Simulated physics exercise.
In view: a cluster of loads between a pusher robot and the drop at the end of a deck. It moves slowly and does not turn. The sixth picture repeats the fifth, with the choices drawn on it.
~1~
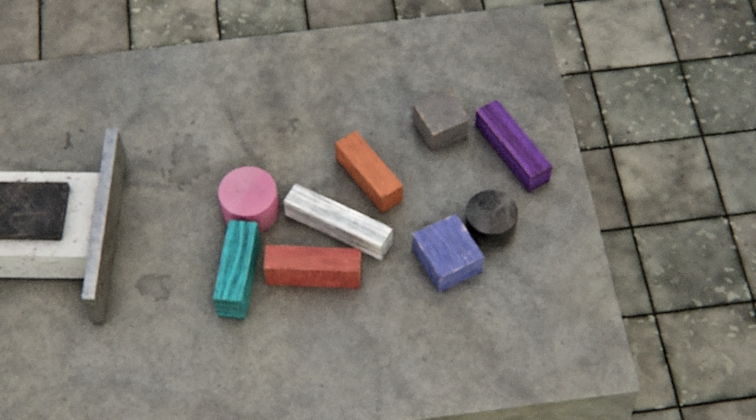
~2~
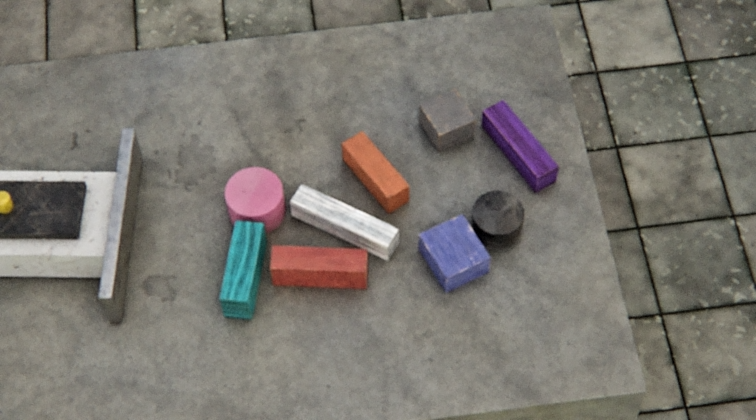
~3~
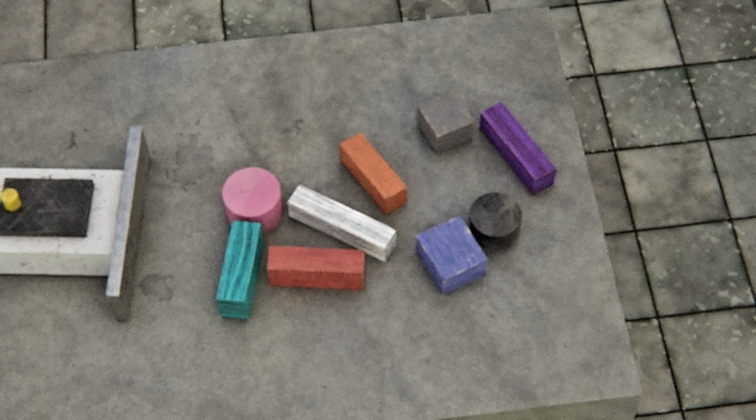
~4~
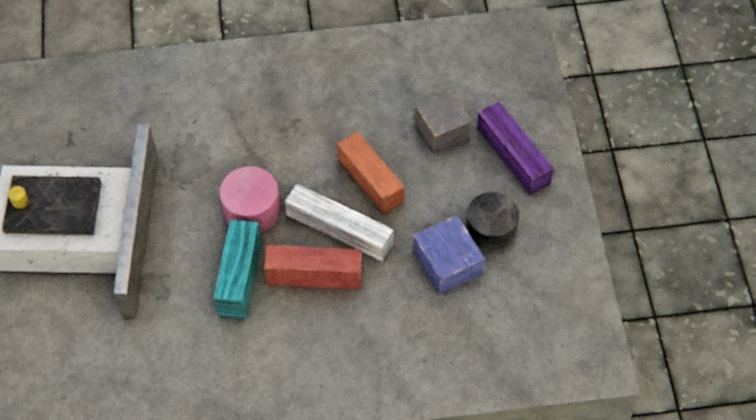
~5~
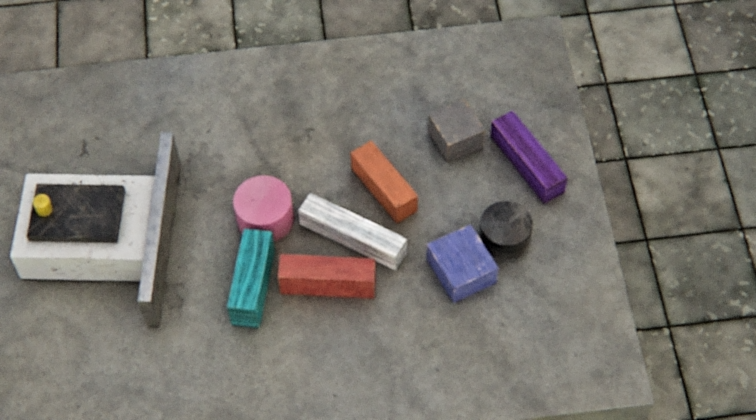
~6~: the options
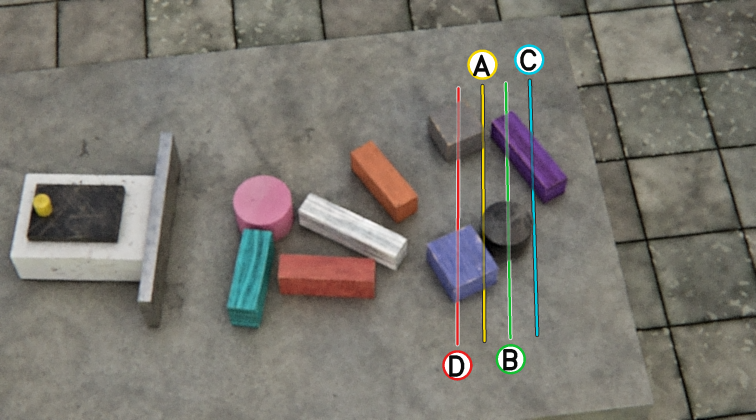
A white pusher robot with a wide grey plate slid slowly rightward across a grey deck, narrowing the gap to a cluster of colourful blocks and canisters, which stayed in place relative to one another.
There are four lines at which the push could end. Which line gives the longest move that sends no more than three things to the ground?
Up to line C.
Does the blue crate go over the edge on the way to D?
No.
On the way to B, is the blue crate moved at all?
By then, yes.
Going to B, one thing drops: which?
The black canister goes over.
On the marked copy, A at (484, 206); B at (508, 203); C at (533, 201); D at (458, 209).
Following C. Soon after the start, robot (219, 197); red bar (373, 283); turquoise stick (310, 272).
Later, robot (355, 182); black canister (549, 220); blue crate (536, 266).
In the end, robot (459, 170); black canister over the edge; blue crate over the edge; three fallen.
As for the rest, A is within the limit but short; B is within the limit but short; D is within the limit but short.
